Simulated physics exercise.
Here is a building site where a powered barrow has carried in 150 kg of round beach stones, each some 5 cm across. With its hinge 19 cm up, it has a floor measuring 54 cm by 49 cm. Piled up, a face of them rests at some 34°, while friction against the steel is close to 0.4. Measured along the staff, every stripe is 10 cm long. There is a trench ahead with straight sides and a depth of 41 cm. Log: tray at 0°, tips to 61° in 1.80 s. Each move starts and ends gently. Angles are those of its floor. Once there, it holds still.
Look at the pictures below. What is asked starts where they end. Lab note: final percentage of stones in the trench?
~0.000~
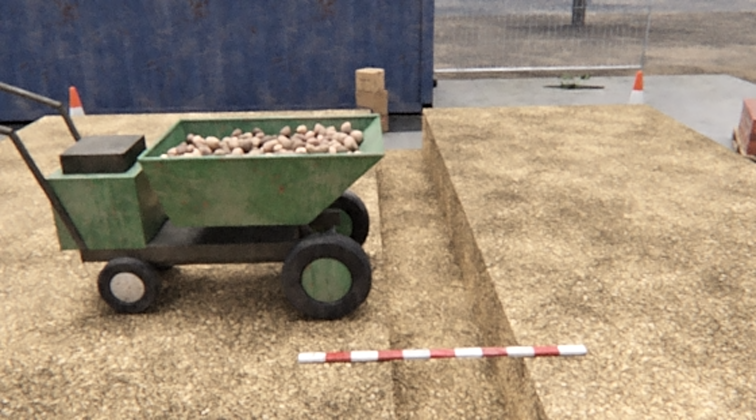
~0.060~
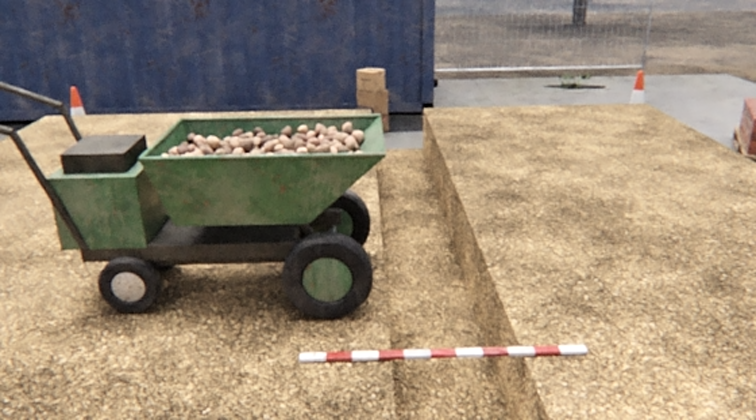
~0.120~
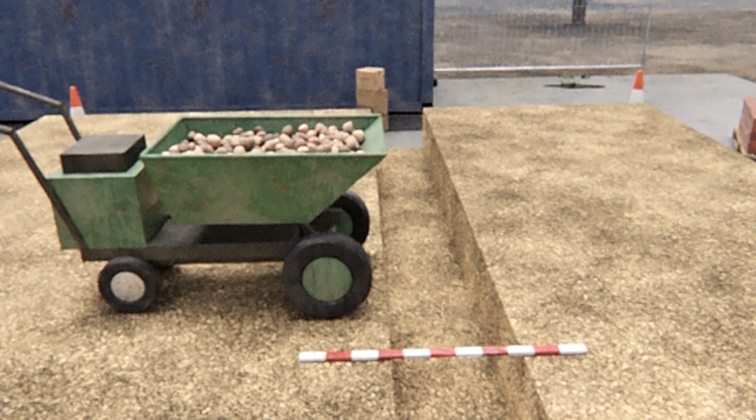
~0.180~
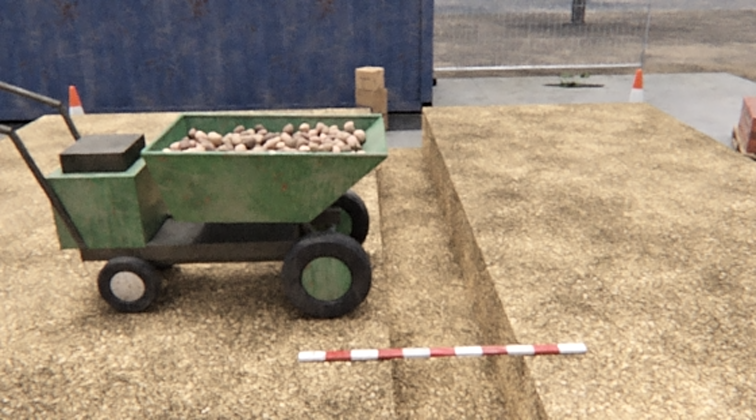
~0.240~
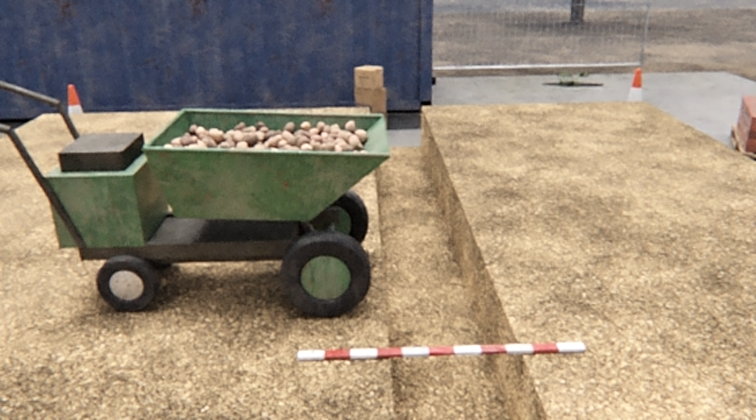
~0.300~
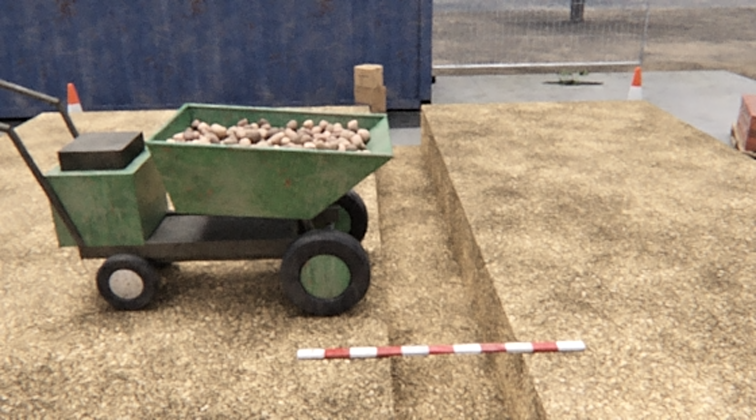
Approx. 51 %.
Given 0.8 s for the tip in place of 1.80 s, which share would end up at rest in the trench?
Then some 40 per cent would.
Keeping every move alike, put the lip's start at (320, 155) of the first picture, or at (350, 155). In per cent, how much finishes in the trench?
First place: Near 100%; second place: Near 85%.
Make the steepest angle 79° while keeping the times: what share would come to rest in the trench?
I'd expect around 60 in a hundred.
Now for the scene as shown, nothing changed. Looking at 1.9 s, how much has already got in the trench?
By that moment, roughly 20 per cent of the load.
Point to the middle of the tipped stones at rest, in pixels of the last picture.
Roughly at (483, 323).
After 1.4 s the floor is at 51°; 100 % in the tray; the foremost stones are at (467, 224).
After 1.9 s the floor is at 61°; 51 % in the tray, 19 % in the trench, 30 % past the trench; the foremost stones are at (582, 270).
After 2.2 s the floor is at 61°; 23 % in the tray, 29 % in the trench, 48 % past the trench; the foremost stones are at (648, 262).
After 4.2 s the floor is at 61°; 0 % in the tray, 51 % in the trench, 49 % past the trench; the foremost stones are at (685, 261).
